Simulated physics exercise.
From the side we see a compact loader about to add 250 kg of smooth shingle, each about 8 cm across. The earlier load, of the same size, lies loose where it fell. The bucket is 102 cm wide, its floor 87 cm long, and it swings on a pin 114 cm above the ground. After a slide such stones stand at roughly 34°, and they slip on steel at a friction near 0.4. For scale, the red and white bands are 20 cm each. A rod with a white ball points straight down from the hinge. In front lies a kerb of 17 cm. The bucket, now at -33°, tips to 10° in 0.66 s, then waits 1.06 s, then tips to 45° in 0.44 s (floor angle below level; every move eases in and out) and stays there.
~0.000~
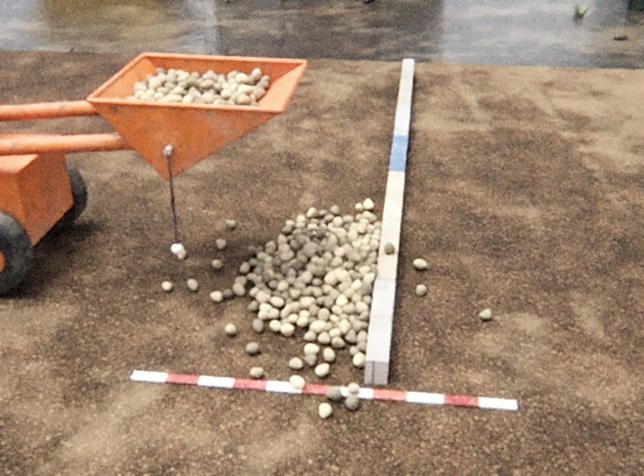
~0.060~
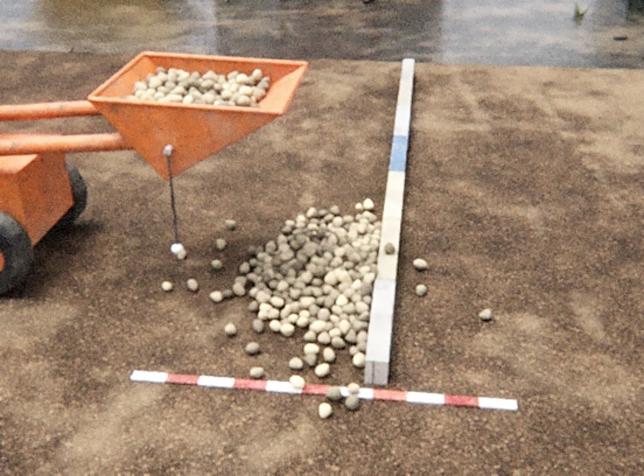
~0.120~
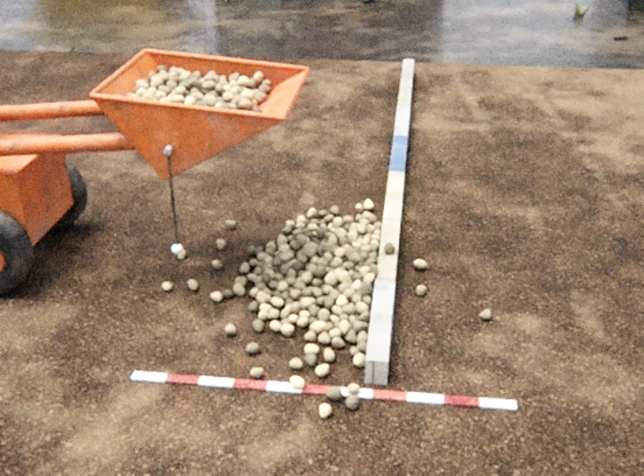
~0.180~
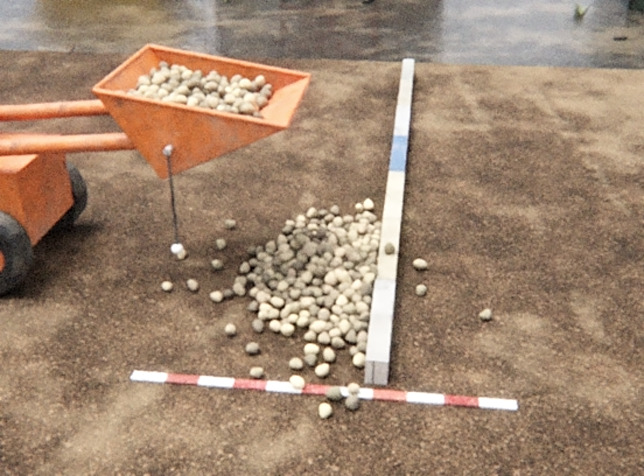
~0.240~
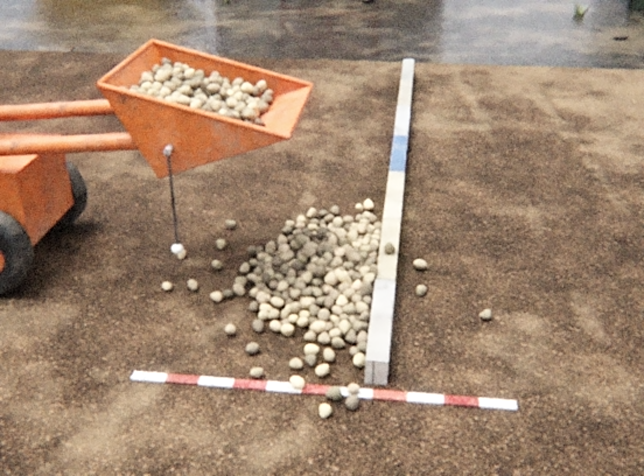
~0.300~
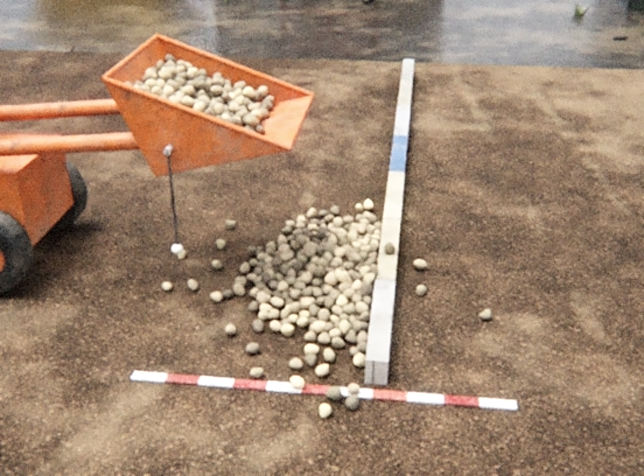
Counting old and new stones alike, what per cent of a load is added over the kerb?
Close to 1 parts in a hundred.
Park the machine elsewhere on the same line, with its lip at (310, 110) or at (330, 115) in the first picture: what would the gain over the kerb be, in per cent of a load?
About 5 and 15 per cent.
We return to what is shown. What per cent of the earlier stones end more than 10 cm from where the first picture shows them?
Roughly 5 per cent of them.
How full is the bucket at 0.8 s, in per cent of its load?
Roughly 100 per cent is still inside.
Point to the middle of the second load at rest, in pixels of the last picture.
Around (303, 256).
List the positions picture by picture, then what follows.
In the first frame, the bucket is at -33°, its lip at (282, 111); the top of the load is at (190, 85). The earlier load is highest near (346, 260), 21 cm above ground level, 99 % on this side of the kerb, 1 % over the kerb.
In the second frame, the bucket is at -32°, its lip at (282, 113); the top of the load is at (191, 85); the stones move at 0.1 m/s on average.
The third frame shows lip at (284, 119), floor tilted -29°, highest stones at (167, 81); the stones move at 0.2 m/s on average.
In the fourth frame, the bucket is at -25°, its lip at (287, 127); the top of the load is at (167, 77); the stones move at 0.3 m/s on average.
The fifth frame shows lip at (289, 137), floor tilted -20°, highest stones at (165, 73); the stones move at 0.3 m/s on average.
The sixth frame shows lip at (290, 149), floor tilted -14°, highest stones at (166, 70); the stones move at 0.4 m/s on average.
After 0.5 s the floor is at 4°; in per cent of one load, 100 in the bucket, 99 on this side of the kerb, 1 over the kerb; the foremost stones are at (401, 272).
After 0.8 s the floor is at 10°; in per cent of one load, 100 in the bucket, 99 on this side of the kerb, 1 over the kerb; the foremost stones are at (401, 272).
After 2.6 s the floor is at 45°; in per cent of one load, 1 in the bucket, 197 on this side of the kerb, 1 over the kerb; the foremost stones are at (423, 272).
After 5.2 s the floor is at 45°; in per cent of one load, 0 in the bucket, 199 on this side of the kerb, 1 over the kerb; the foremost stones are at (426, 271). Net gain over the kerb, 1.
